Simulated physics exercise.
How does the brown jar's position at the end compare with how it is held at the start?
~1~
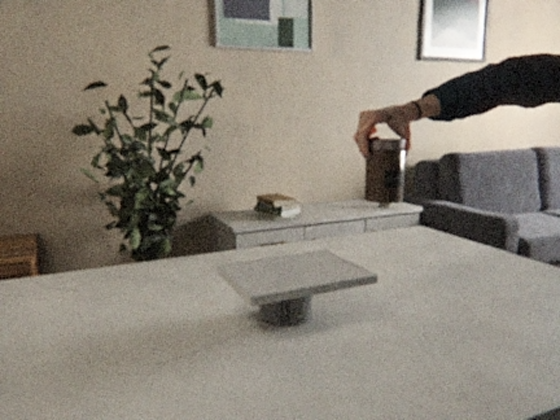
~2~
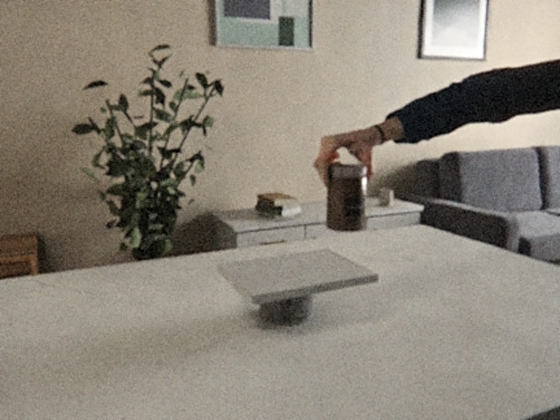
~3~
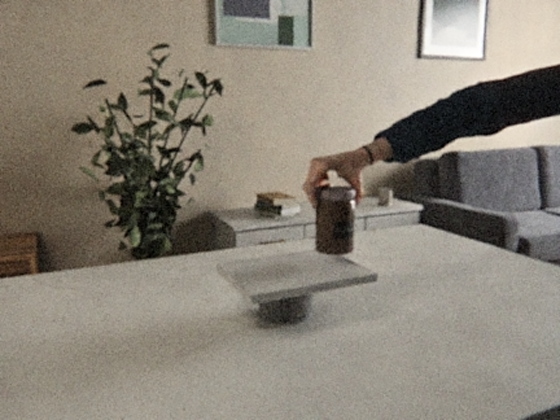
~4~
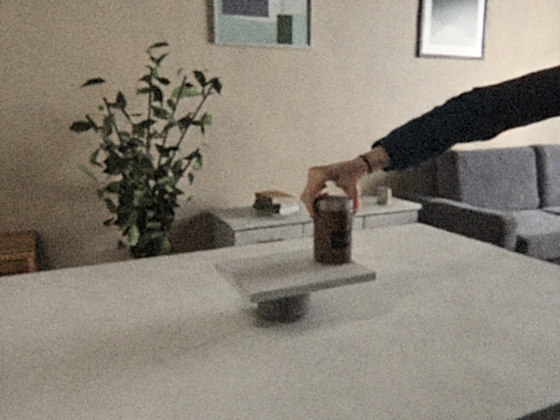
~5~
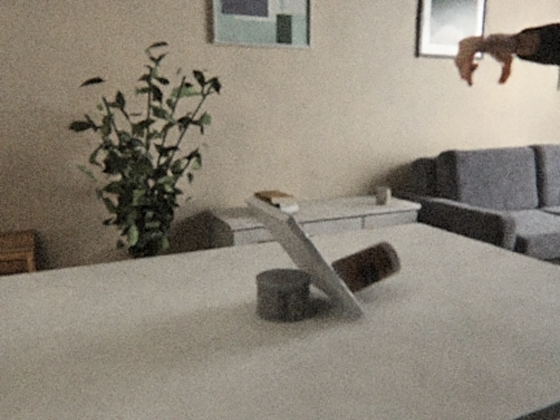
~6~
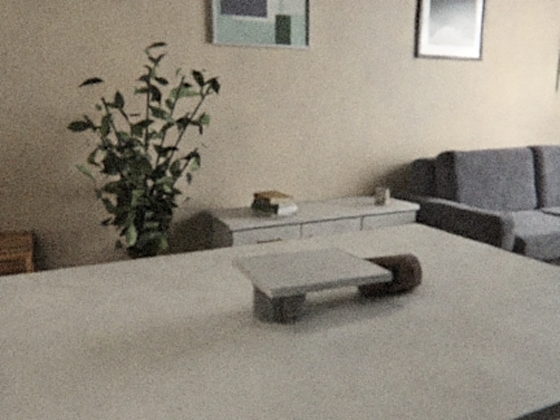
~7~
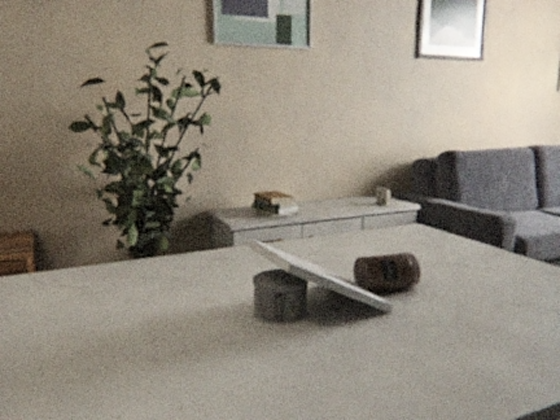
At the start the brown jar is held upright, but at the end it lies on its side on the table.
